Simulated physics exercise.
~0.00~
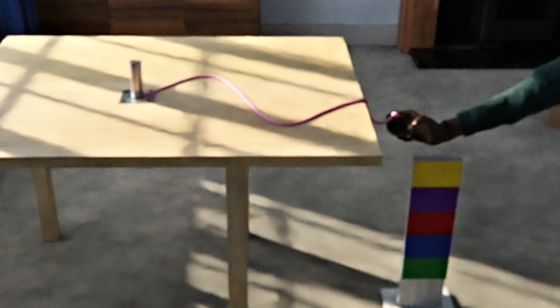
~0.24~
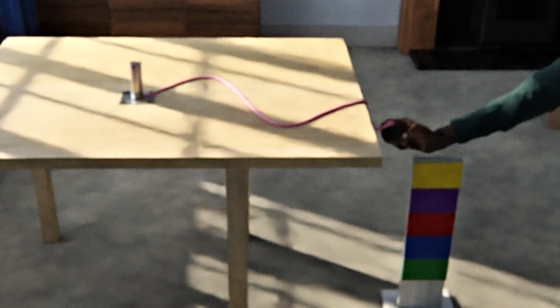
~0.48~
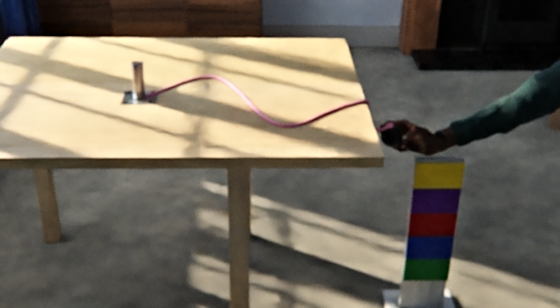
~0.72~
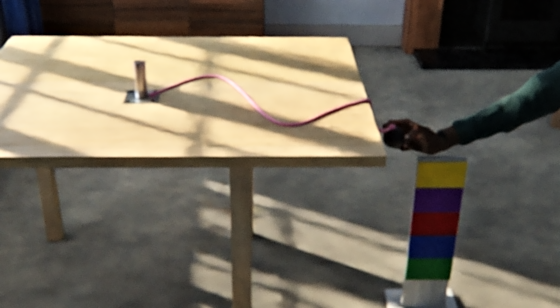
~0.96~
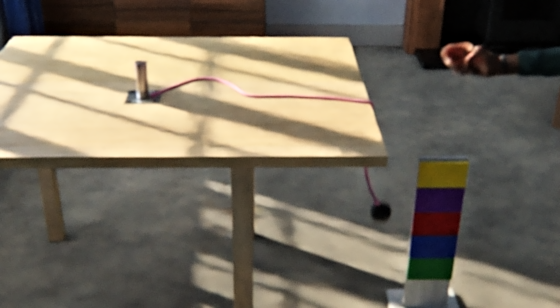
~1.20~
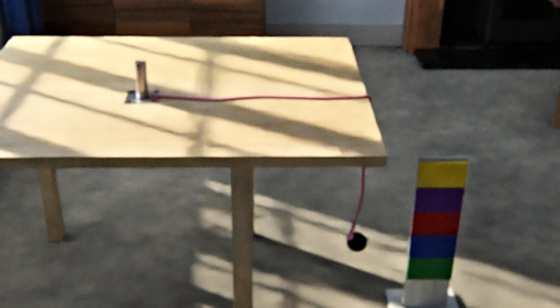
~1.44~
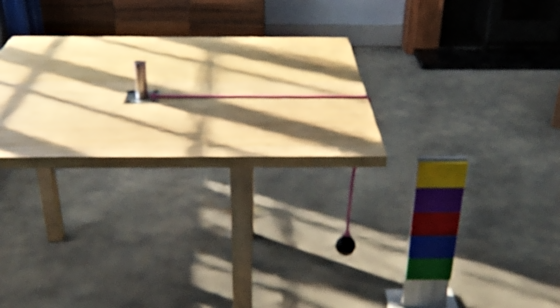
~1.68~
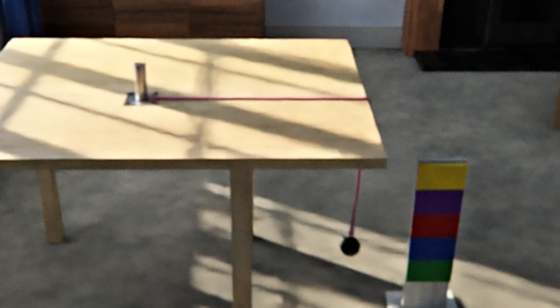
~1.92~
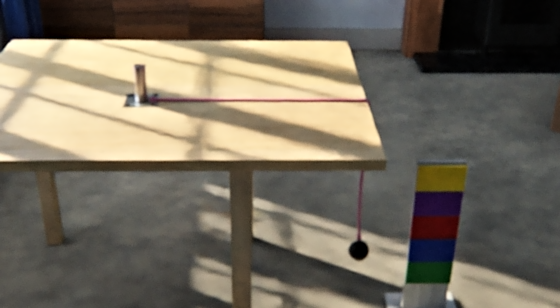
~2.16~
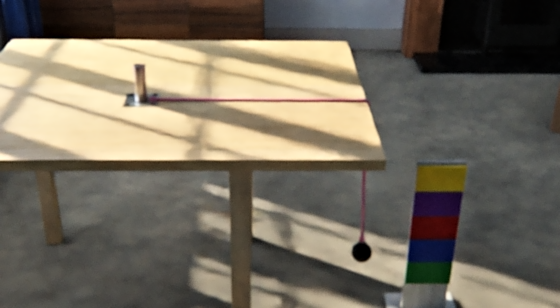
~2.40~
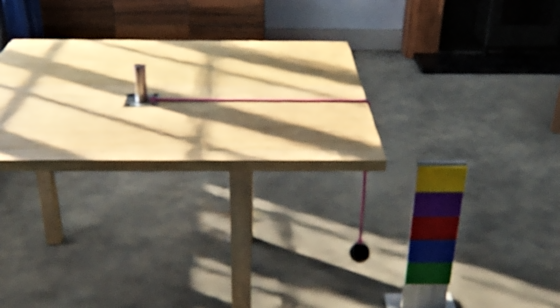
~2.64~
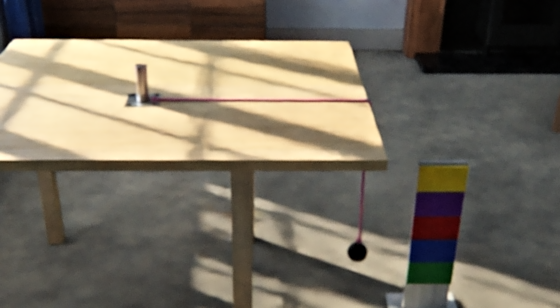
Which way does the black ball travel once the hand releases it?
The black ball moves down, dropping below the edge of the table on its cord.
In a room with a grey floor, a slightly swaying camera looks from the front and a little above at a pale wooden table crossed by bands of sunlight. A red cord runs from a small metal post on the tabletop to a black ball held by a hand beyond the right edge, near an upright board striped yellow, purple, red, blue and green. The hand lets go and draws back to the right. The ball drops, pulling the cord straight, and swings slightly left, then back right. It ends hanging below the table edge, level with the blue band.
